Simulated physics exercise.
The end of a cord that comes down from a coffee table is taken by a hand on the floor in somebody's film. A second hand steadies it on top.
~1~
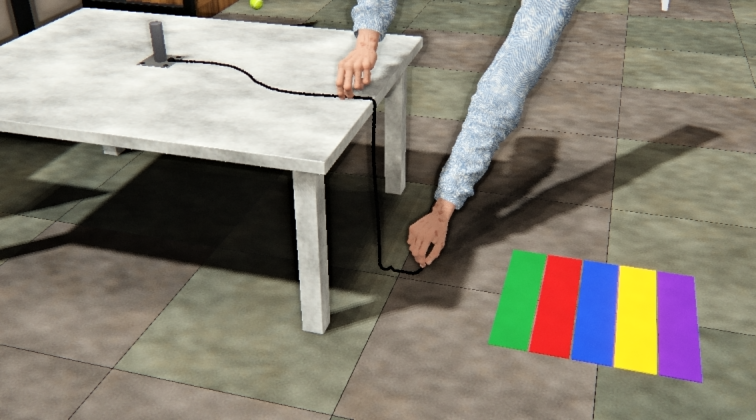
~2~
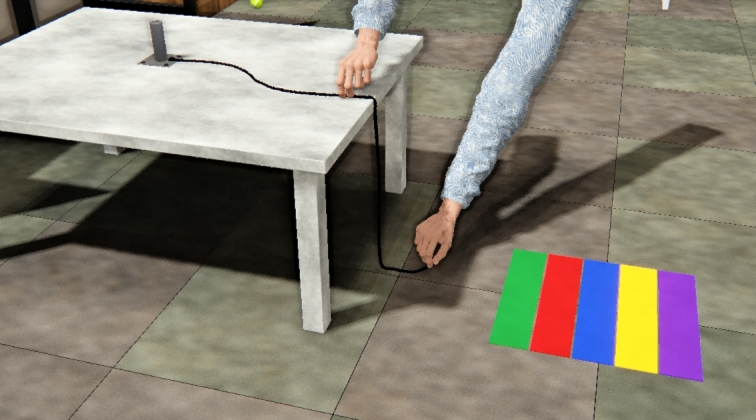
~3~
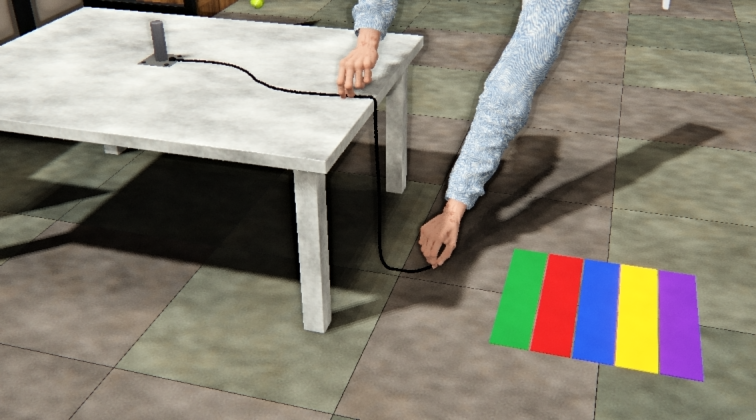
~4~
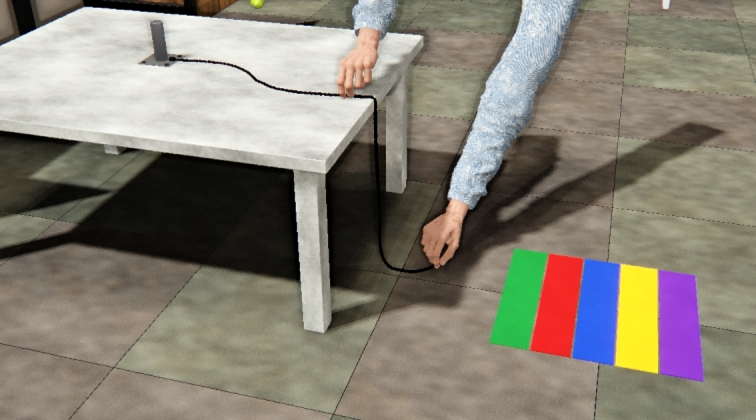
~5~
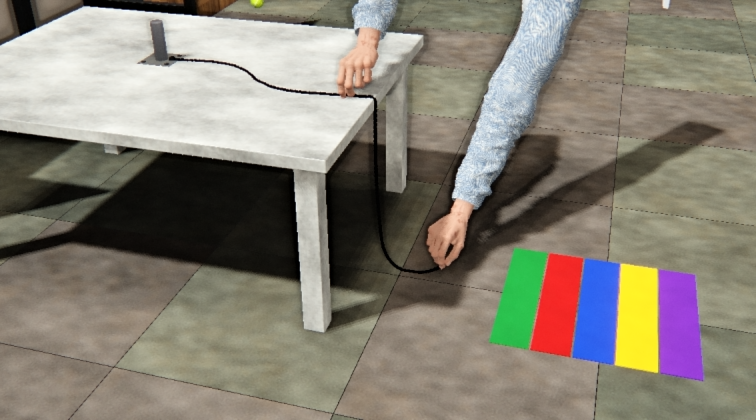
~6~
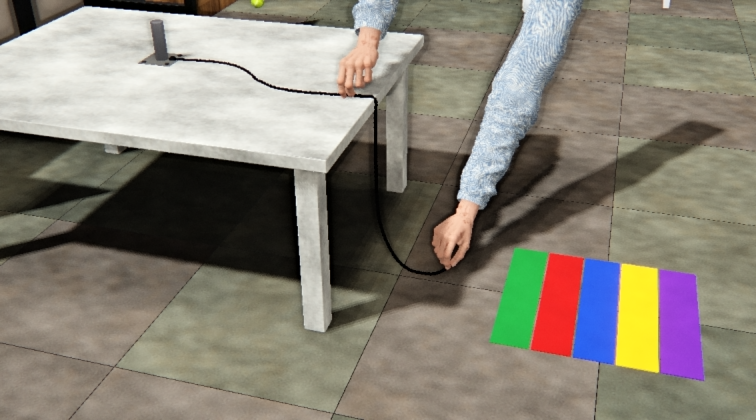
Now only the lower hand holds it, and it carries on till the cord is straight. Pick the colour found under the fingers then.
Red is under them.
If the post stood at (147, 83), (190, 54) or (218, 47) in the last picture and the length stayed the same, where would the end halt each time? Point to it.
About (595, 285), (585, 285) and (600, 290).
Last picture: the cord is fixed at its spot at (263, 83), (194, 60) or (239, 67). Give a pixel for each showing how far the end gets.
Expect roughly (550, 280) for the first, (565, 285) for the second and (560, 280) for the third.
A little later, end near (487, 271); short of the strips.
Next, end near (536, 278); over green.
When it is tight, end near (565, 283); over red. It gets as far as the red strip.
